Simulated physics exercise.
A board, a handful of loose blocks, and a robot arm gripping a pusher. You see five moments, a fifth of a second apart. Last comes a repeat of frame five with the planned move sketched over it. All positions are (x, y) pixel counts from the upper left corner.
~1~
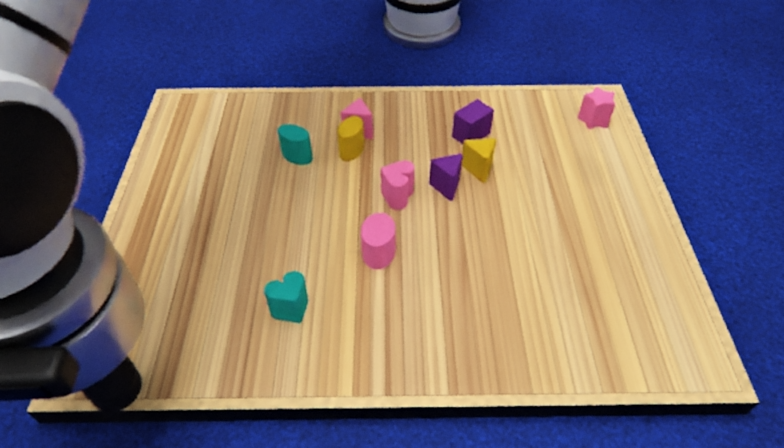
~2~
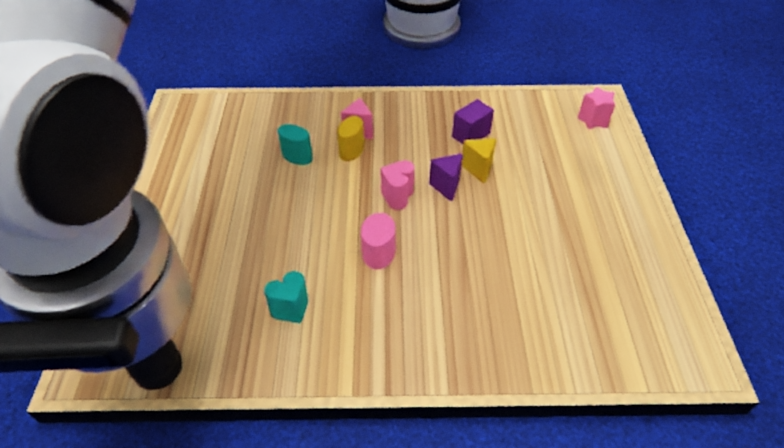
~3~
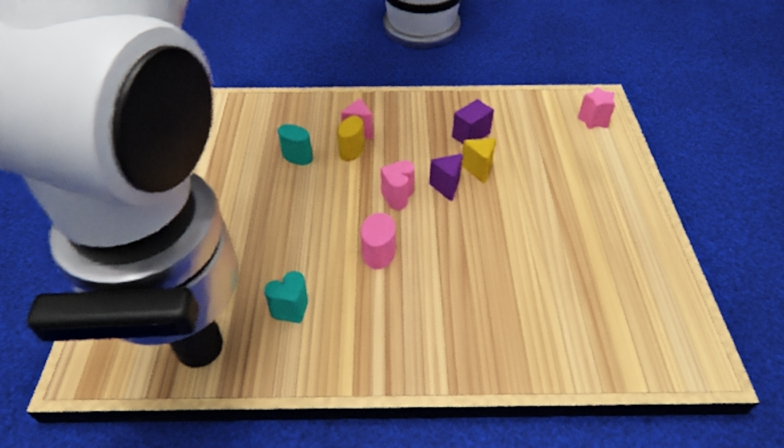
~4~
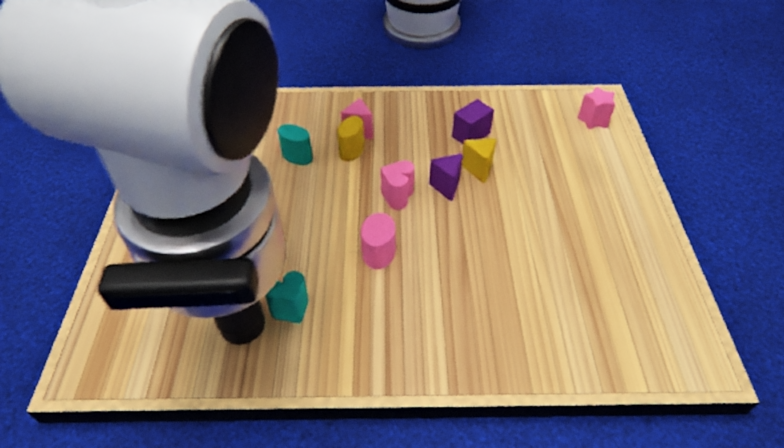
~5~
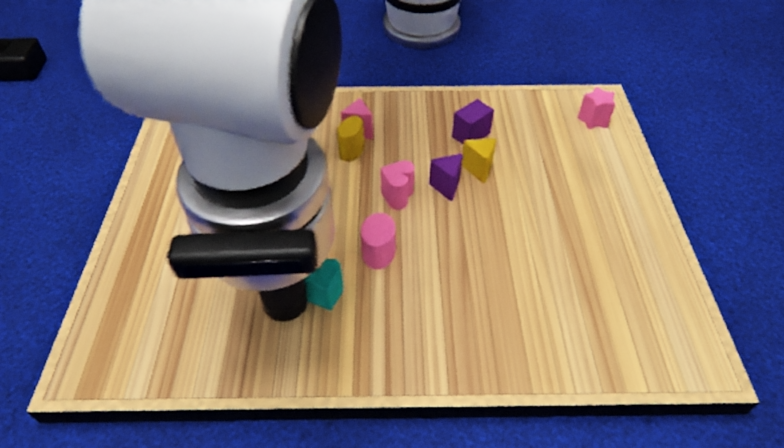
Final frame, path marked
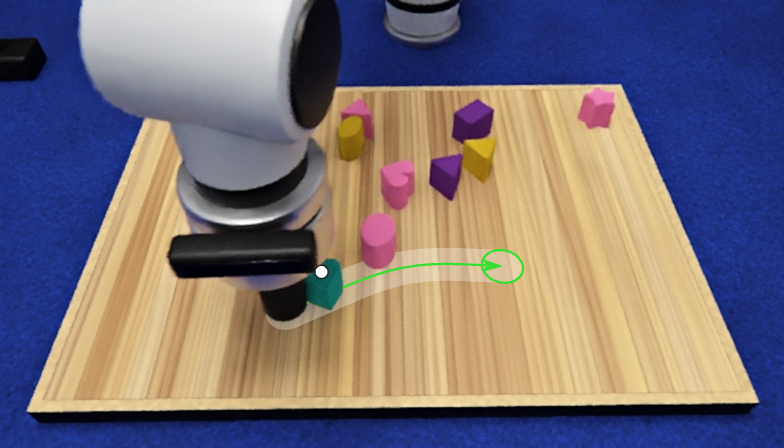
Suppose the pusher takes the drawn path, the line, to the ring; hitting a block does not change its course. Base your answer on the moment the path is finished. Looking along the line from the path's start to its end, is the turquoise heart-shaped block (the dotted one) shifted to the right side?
Yes, that is how it ends up.
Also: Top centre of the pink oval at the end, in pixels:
It should be at about (397, 214).
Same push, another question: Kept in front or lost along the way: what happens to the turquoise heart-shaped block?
Carried ahead at the end.
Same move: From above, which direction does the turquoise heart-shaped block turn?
It goes clockwise.
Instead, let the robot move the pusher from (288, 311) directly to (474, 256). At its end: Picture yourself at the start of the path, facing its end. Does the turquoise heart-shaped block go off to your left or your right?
It slides rightward.
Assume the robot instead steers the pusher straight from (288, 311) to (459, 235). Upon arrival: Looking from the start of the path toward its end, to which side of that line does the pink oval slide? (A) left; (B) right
Option A.
Path on the board, from (288, 311) over (393, 270) to (502, 266); the dot is on the turquoise heart-shaped block.
On the path given first. One third of the way, pusher (358, 274); turquoise heart-shaped block (394, 254), turned 45° clockwise; pink oval (385, 222), turned 25° anticlockwise.
Two thirds of the way, pusher (432, 257); turquoise heart-shaped block (470, 247), turned 90° clockwise; pink oval (397, 214), turned 80° anticlockwise.
At the end, pusher (504, 259); turquoise heart-shaped block (545, 247), turned 80° clockwise; pink oval (397, 214), turned 80° anticlockwise; pink heart-shaped block in place.
